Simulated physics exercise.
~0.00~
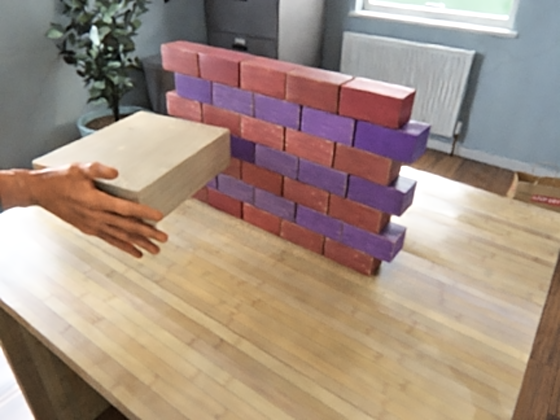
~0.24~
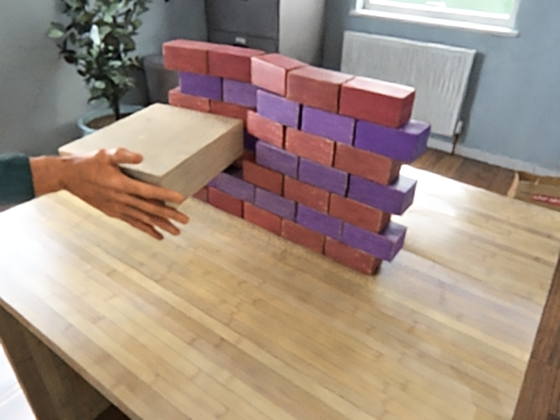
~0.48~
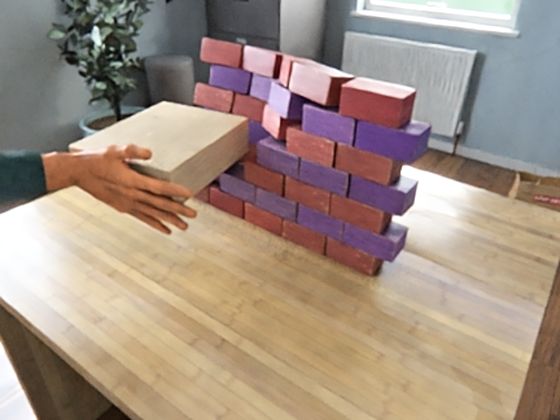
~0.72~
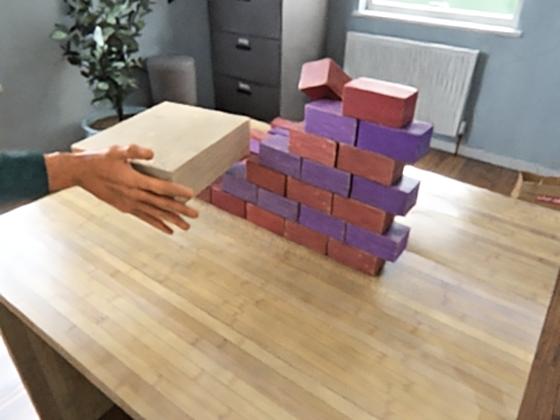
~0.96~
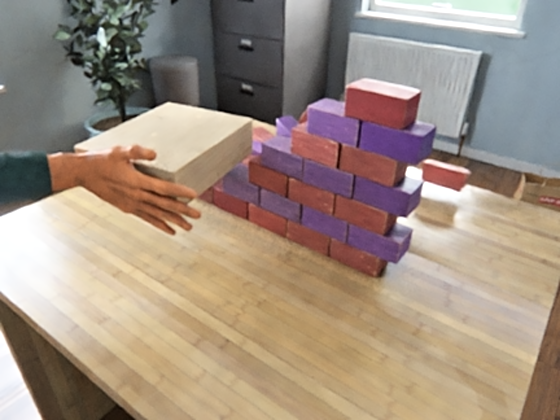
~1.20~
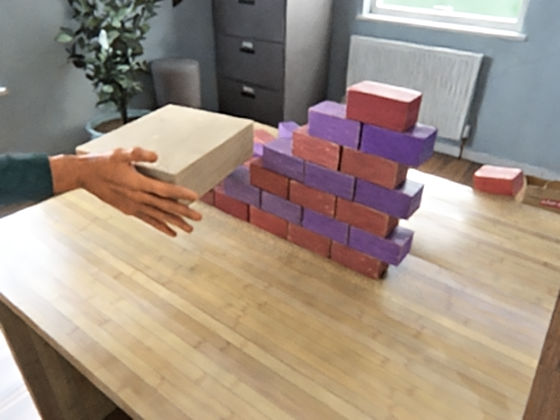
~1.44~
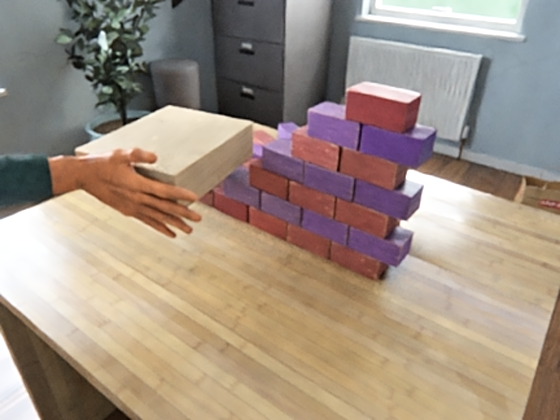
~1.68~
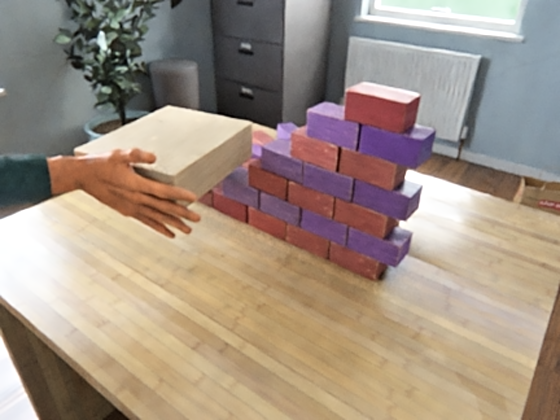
Hand pushing a wooden block into a red and purple toy block wall, toppling its left side while the right stays standing.
